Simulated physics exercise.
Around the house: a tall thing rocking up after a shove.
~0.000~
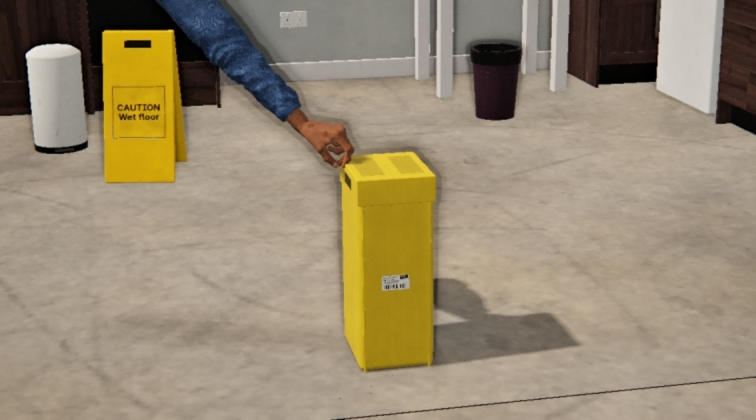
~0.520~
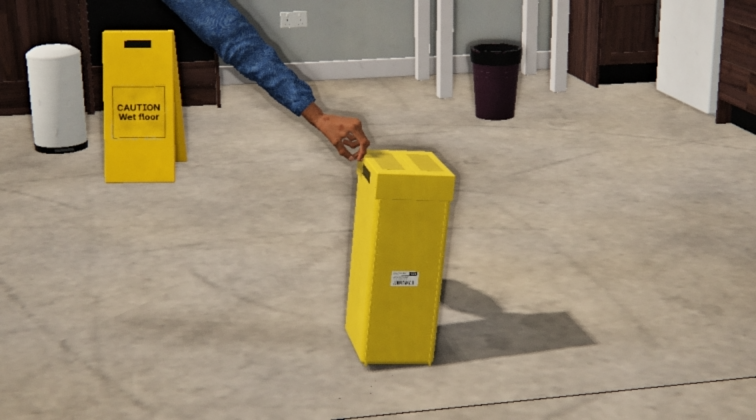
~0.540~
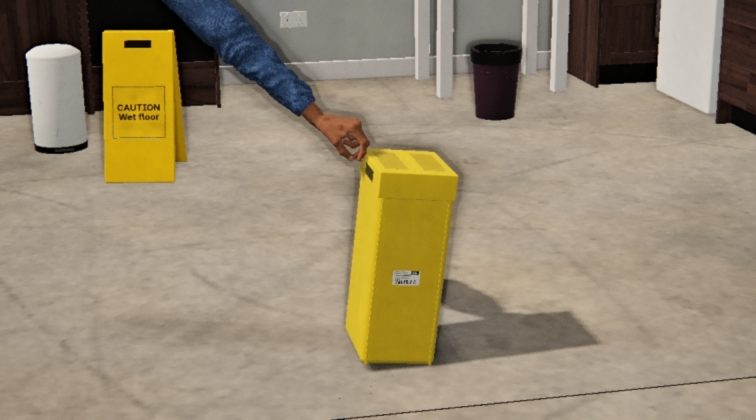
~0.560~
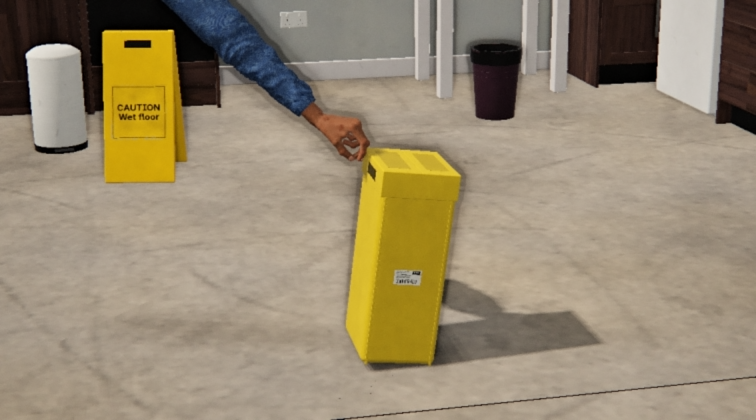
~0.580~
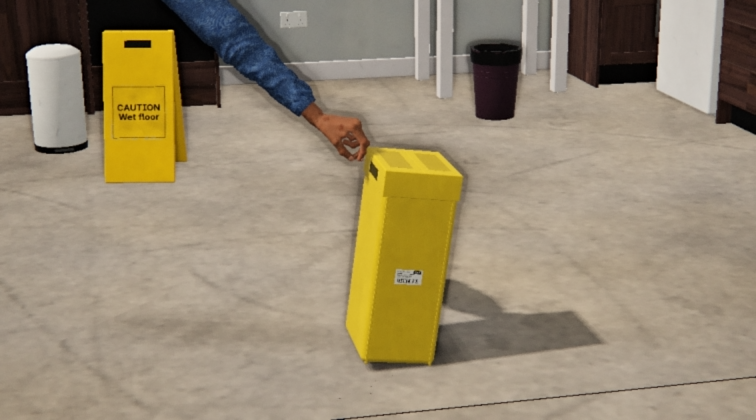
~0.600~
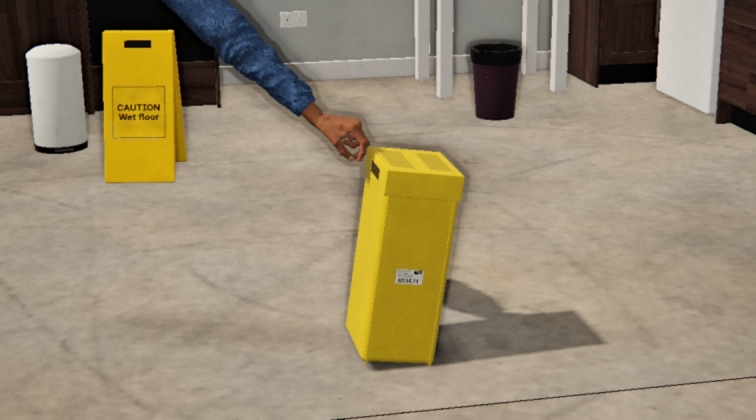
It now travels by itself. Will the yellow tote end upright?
The yellow tote returns to its base.
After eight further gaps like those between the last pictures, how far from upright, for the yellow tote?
Roughly 6°.
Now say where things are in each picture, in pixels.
The first frame shows yellow tote (387, 261) upright.
The second frame shows yellow tote (397, 257) 6° off upright.
The third frame shows yellow tote (398, 257) 7° off upright.
The fourth frame shows yellow tote (400, 256) 7° off upright.
The fifth frame shows yellow tote (400, 256) 8° off upright.
The sixth frame shows yellow tote (401, 256) 8° off upright.
Around 0.92 s, yellow tote 3° off upright near (381, 259).
Finally (2.0 s), the yellow tote settles on its feet, near (387, 261).
